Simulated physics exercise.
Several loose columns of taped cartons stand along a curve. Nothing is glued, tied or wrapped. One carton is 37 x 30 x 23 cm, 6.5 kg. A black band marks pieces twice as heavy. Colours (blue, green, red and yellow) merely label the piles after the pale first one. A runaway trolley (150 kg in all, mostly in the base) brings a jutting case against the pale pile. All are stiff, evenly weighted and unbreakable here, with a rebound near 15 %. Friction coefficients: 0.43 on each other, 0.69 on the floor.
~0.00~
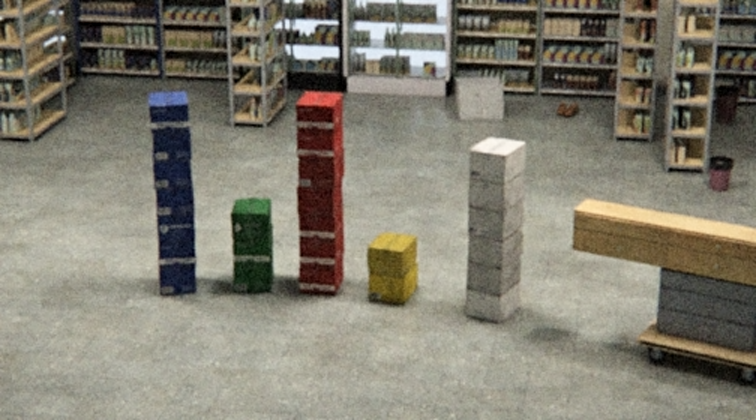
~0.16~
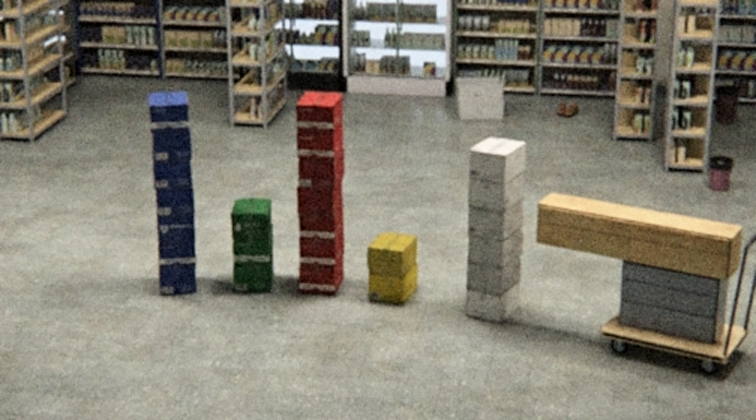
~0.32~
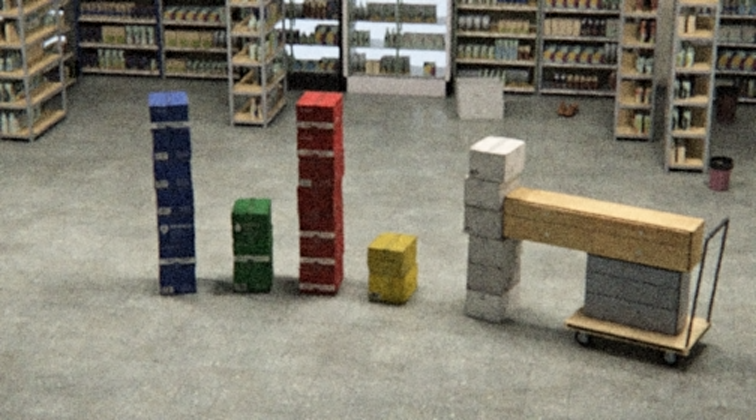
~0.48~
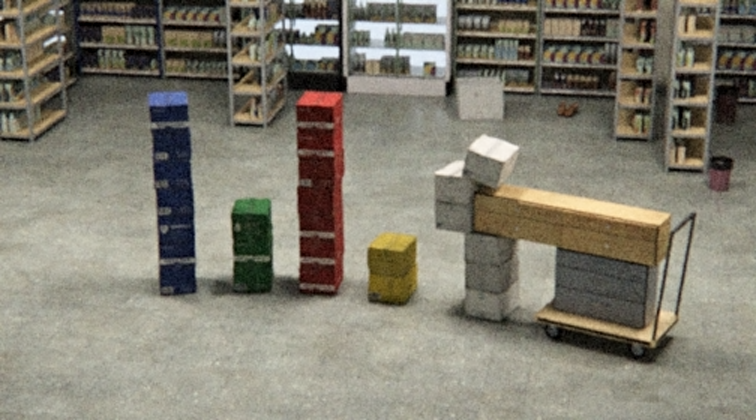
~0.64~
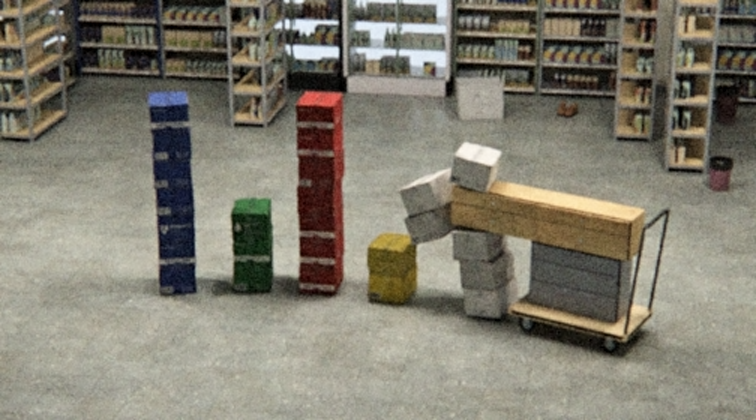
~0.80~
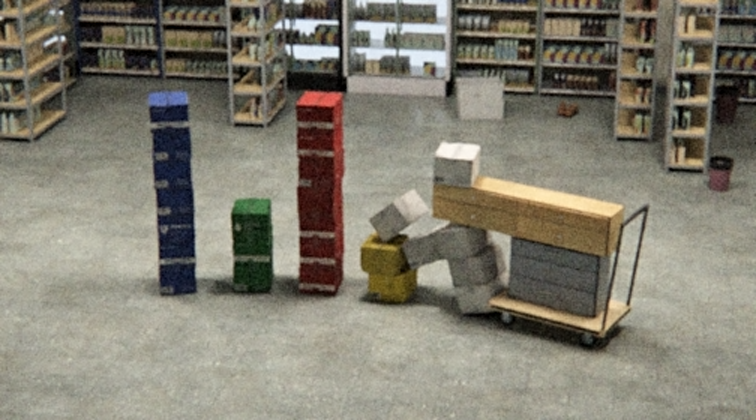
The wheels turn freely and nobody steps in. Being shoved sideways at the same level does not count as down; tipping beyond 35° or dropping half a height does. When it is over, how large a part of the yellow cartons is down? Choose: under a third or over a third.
Under a third of them.
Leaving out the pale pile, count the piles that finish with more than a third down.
0 in all.
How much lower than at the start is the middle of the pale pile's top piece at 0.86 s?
Roughly 10 cm.
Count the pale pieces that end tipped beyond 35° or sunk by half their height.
3 of them.
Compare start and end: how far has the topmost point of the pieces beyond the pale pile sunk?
Roughly 0 cm.
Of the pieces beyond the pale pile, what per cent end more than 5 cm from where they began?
Shifted: 5 per cent.
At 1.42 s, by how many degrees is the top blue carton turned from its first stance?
About 0°.
After 0.86 s, 2 of the pale pile down; none of the 2 yellow cartons down (0 of 19 in all colours); top yellow carton 7 cm from its place.
After 0.94 s, 2 of the pale pile down; none of the 2 yellow cartons down (0 of 19 in all colours); top yellow carton 8 cm from its place.
After 1.42 s, 2 of the pale pile down; none of the 2 yellow cartons down (0 of 19 in all colours); top yellow carton 18° from how it stood.
After 2.42 s, 3 of the pale pile down; none of the 2 yellow cartons down (0 of 19 in all colours); top yellow carton 18° from how it stood.
In the end (3.9 s), 3 of the pale pile down; none of the 2 yellow cartons down (0 of 19 in all colours); top yellow carton 18° from how it stood; top red carton unmoved. That is 0 per cent. From the last view, middles, top yellow carton near (374, 251), top red carton near (319, 113).
